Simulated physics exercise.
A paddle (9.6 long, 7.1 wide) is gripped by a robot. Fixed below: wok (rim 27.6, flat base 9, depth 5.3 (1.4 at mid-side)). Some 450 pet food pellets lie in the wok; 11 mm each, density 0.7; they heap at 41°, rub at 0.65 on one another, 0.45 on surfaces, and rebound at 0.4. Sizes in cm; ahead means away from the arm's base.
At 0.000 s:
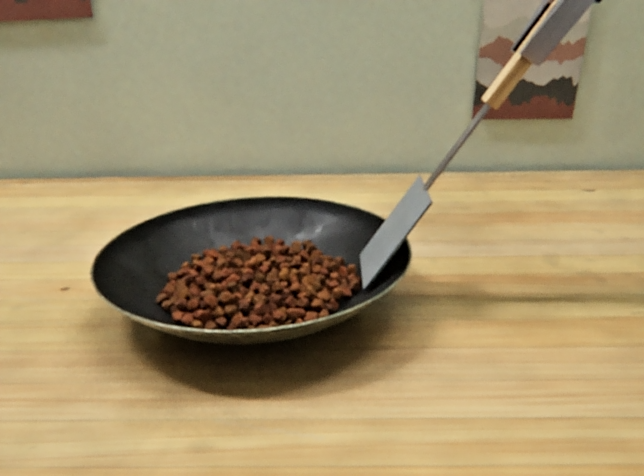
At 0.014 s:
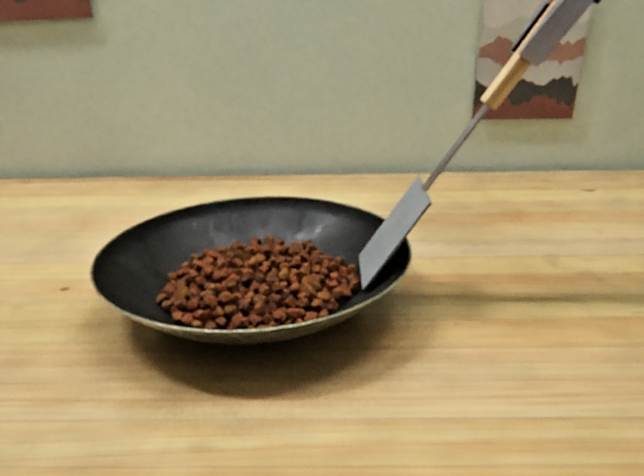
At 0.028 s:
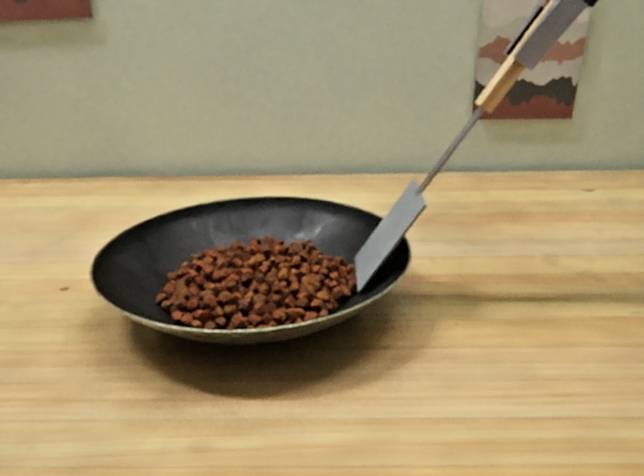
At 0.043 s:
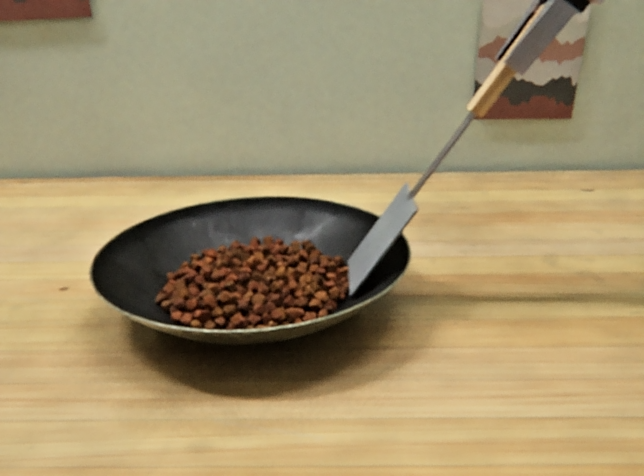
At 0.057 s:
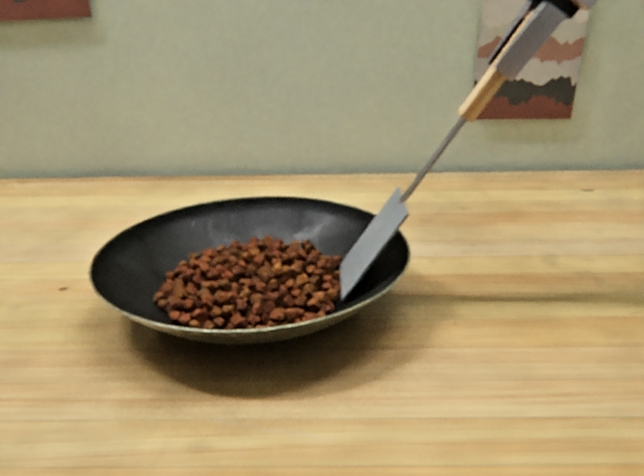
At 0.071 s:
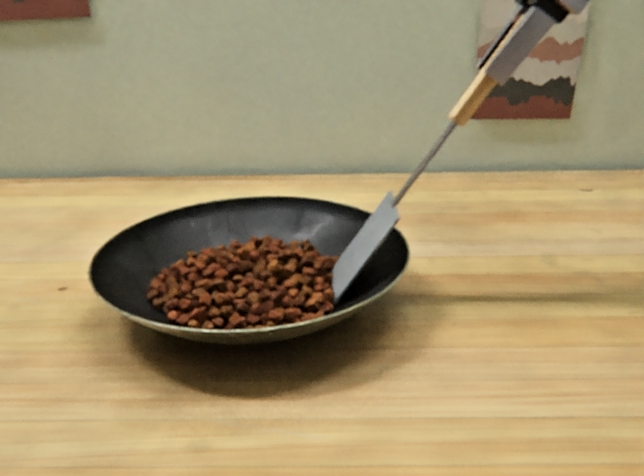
A gray paddle slides left inside a black wok, nudging a heap of brown pellets.
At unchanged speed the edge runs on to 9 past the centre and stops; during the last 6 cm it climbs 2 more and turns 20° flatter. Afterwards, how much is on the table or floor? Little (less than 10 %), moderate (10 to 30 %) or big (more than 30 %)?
On the table or floor the share is moderate, 10 to 30 %.
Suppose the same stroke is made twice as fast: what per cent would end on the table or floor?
It would be near 40 per cent.
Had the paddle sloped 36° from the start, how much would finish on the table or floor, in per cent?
In that case some 20 per cent.
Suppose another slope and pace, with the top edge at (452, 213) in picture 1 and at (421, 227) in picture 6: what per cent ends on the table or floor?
About 15 per cent.
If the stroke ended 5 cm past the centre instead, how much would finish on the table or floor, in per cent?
Then about 0 per cent.
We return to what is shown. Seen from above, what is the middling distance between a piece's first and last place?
About 6 cm.
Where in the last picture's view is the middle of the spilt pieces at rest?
Near (60, 297).
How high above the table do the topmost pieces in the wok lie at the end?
Some 7.0 cm.
After 0.20 s, sloping 56°, highest piece 5 above the table; 450 in the wok.
After 0.33 s, sloping 49°, highest piece 7 above the table; 446 in the wok, 4 on the blade or in flight.
After 0.59 s, sloping 36°, highest piece 7 above the table; 374 in the wok, 74 on the table or floor, 2 on the blade or in flight.
After 1.64 s, sloping 36°, highest piece 7 above the table; 373 in the wok, 77 on the table or floor.
At rest, 373 in the wok, 77 on the table or floor. That is 17 % on the table or floor.
